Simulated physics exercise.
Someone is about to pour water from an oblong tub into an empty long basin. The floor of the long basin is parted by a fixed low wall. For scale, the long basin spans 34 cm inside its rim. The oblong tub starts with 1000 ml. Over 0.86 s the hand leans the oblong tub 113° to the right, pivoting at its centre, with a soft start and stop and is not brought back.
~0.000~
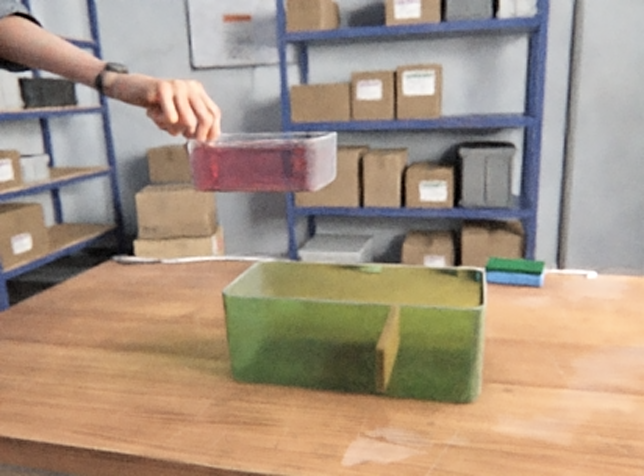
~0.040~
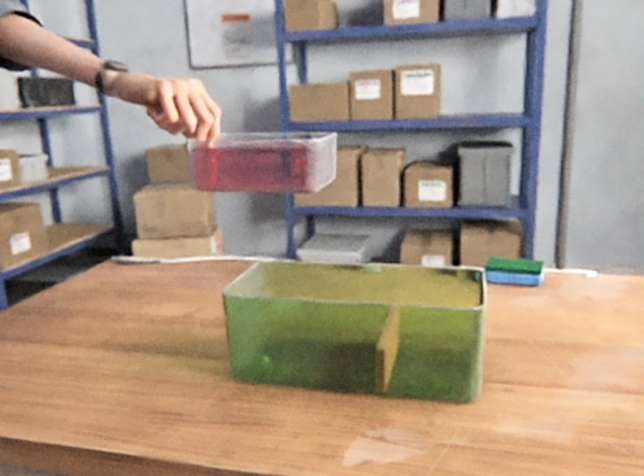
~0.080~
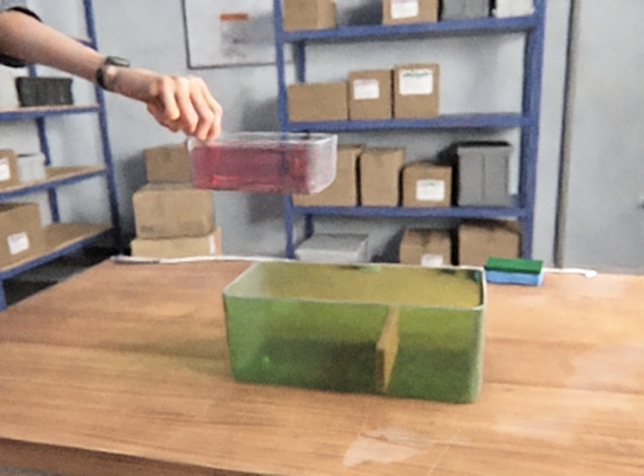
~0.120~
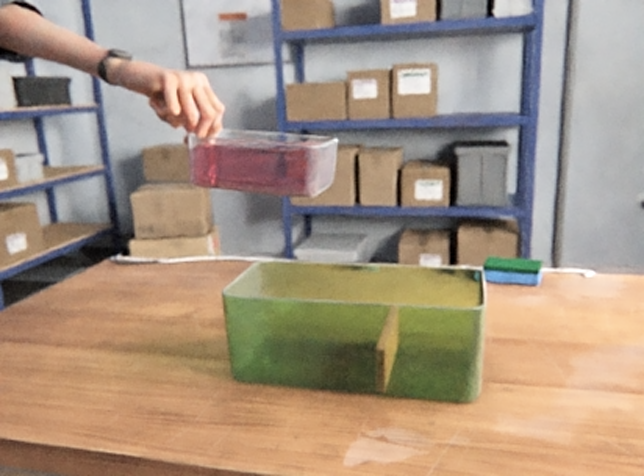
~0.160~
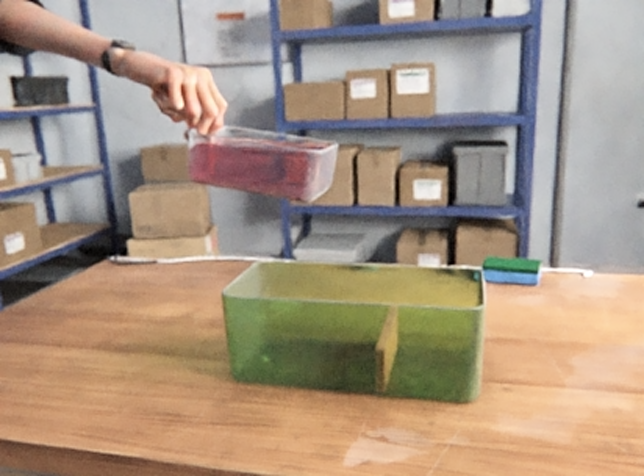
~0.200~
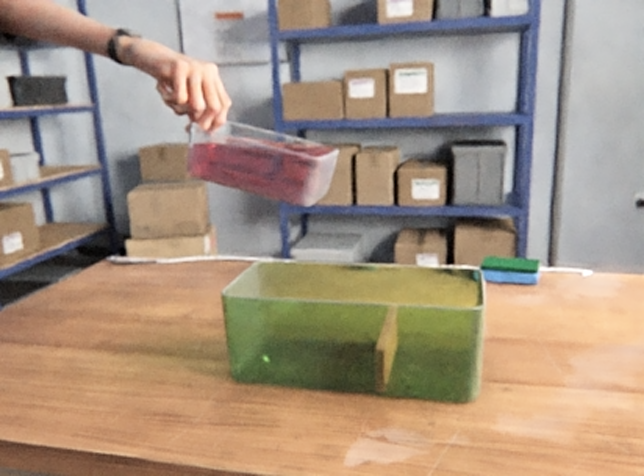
In this clip, a hand holds a clear oblong tub of red liquid above a long green basin with a divider on a wooden table, then gradually leans the tub to the right, lowering its right end slightly.
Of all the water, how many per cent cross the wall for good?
About 40 per cent.
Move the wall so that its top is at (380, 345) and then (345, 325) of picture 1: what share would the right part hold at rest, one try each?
In turn about 45 and 75 per cent.
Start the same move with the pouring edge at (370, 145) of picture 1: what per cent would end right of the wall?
Then about 65 per cent.
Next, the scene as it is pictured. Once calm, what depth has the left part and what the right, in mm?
Left about 16 mm, right about 24 mm.
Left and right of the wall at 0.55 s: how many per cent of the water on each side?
Near 4 on the left, 18 on the right.
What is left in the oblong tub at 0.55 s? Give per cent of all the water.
Near 20 in a hundred.
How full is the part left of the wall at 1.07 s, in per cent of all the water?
Some 48 per cent.
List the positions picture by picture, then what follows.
In the first frame, it leans 0°; its right rim is at (328, 137); the water meets the walls at (206, 146) and (328, 144); the long basin's rim runs from (241, 277) to (484, 289); the wall's top is at (388, 327).
In the second frame, it leans 1°; its right rim is at (328, 138); the water meets the walls at (207, 145) and (328, 144).
In the third frame, it leans 2°; its right rim is at (329, 140); the water meets the walls at (206, 144) and (329, 146).
In the fourth frame, it leans 5°; its right rim is at (330, 144); the water meets the walls at (206, 143) and (329, 147).
In the fifth frame, it leans 9°; its right rim is at (330, 149); the water meets the walls at (207, 142) and (330, 148).
In the sixth frame, it leans 14°; its right rim is at (331, 156); the water meets the walls at (207, 142) and (331, 151); 1 per cent is over the edge.
After 0.55 s the tilt is 80° and 21 per cent is still to pour, 4 is left of the wall and 18 right of it.
After 0.80 s the tilt is 112° and 1 per cent is still to pour, 44 is left of the wall and 40 right of it.
After 1.07 s the tilt is 113° and 0 per cent is still to pour, 49 is left of the wall and 40 right of it.
After 1.36 s the tilt is 113° and 0 per cent is still to pour, 49 is left of the wall and 40 right of it.
In the end 49 per cent lies left of the wall, 40 right of it and 11 outside.
